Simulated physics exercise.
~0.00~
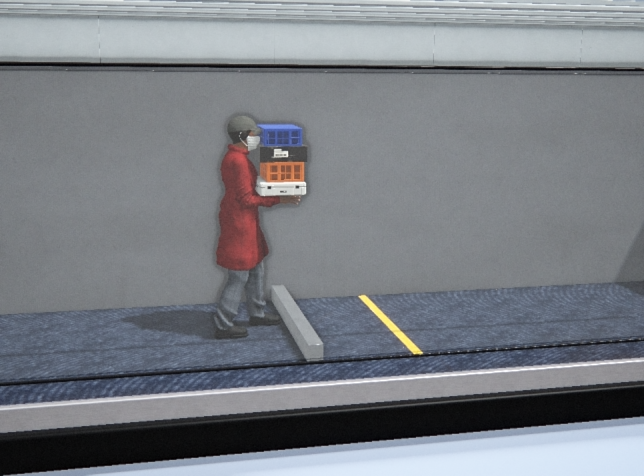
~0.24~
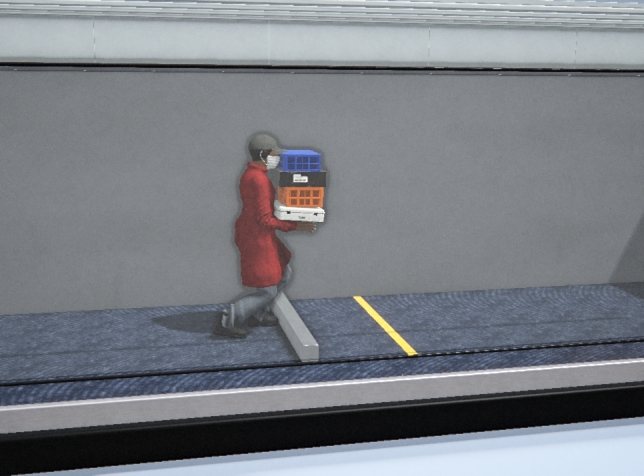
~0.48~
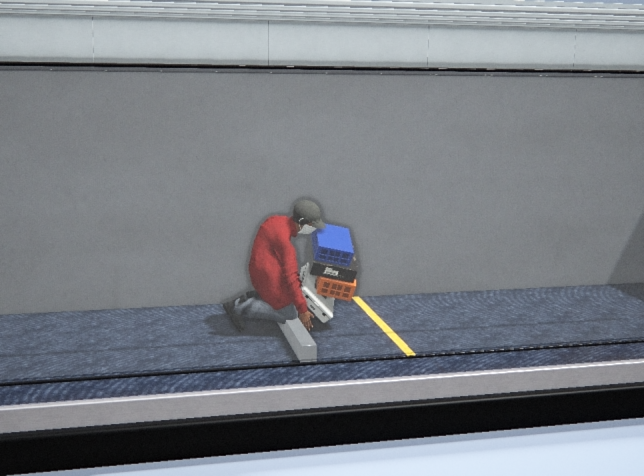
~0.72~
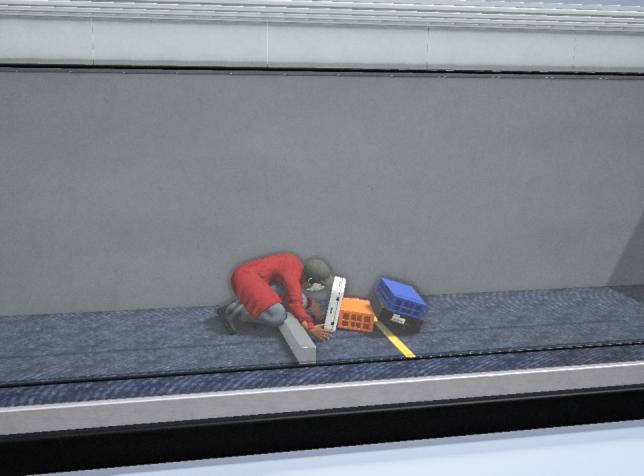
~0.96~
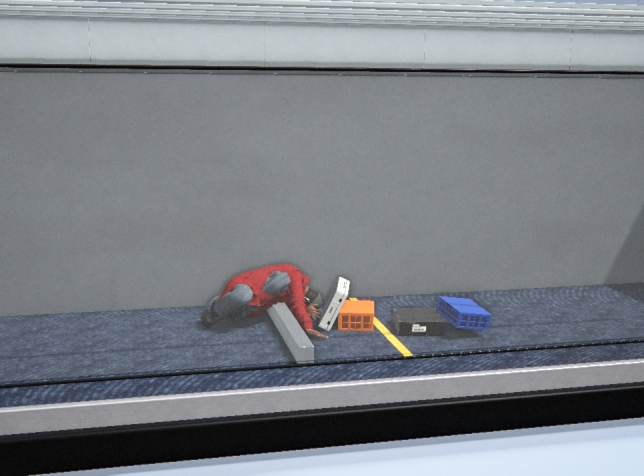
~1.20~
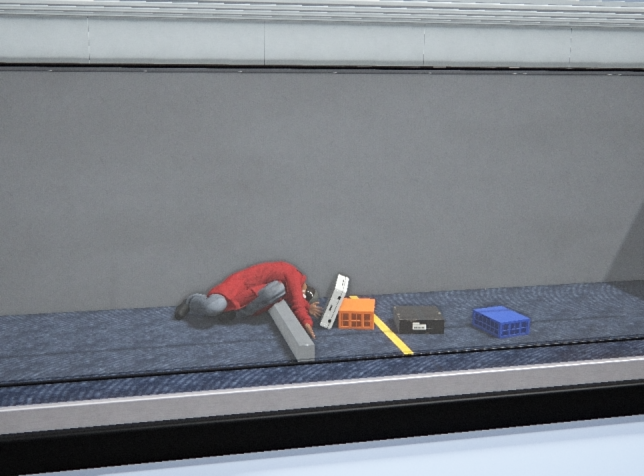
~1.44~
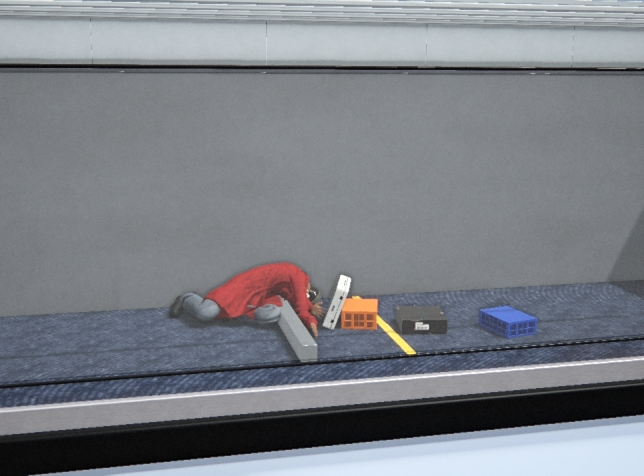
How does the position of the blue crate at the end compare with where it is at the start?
At the start the blue crate is on top of the stack in the person's arms, left of the yellow line. At the end it lies on the floor well to the right of the line, the farthest right of all the boxes.
A person in a long red coat, cap and face mask stands on a blue carpeted floor against a grey wall, seen from the side by a slightly swaying camera, holding a stack of blue, black, orange and white boxes. A low grey rail lies at the feet, with a yellow line to its right. The person tips forward, drops to the knees and folds over the rail as the stack spills rightward. The blue crate and black box land beyond the line, while the orange crate, the tilted white box and the slumped person's head stop short of it.
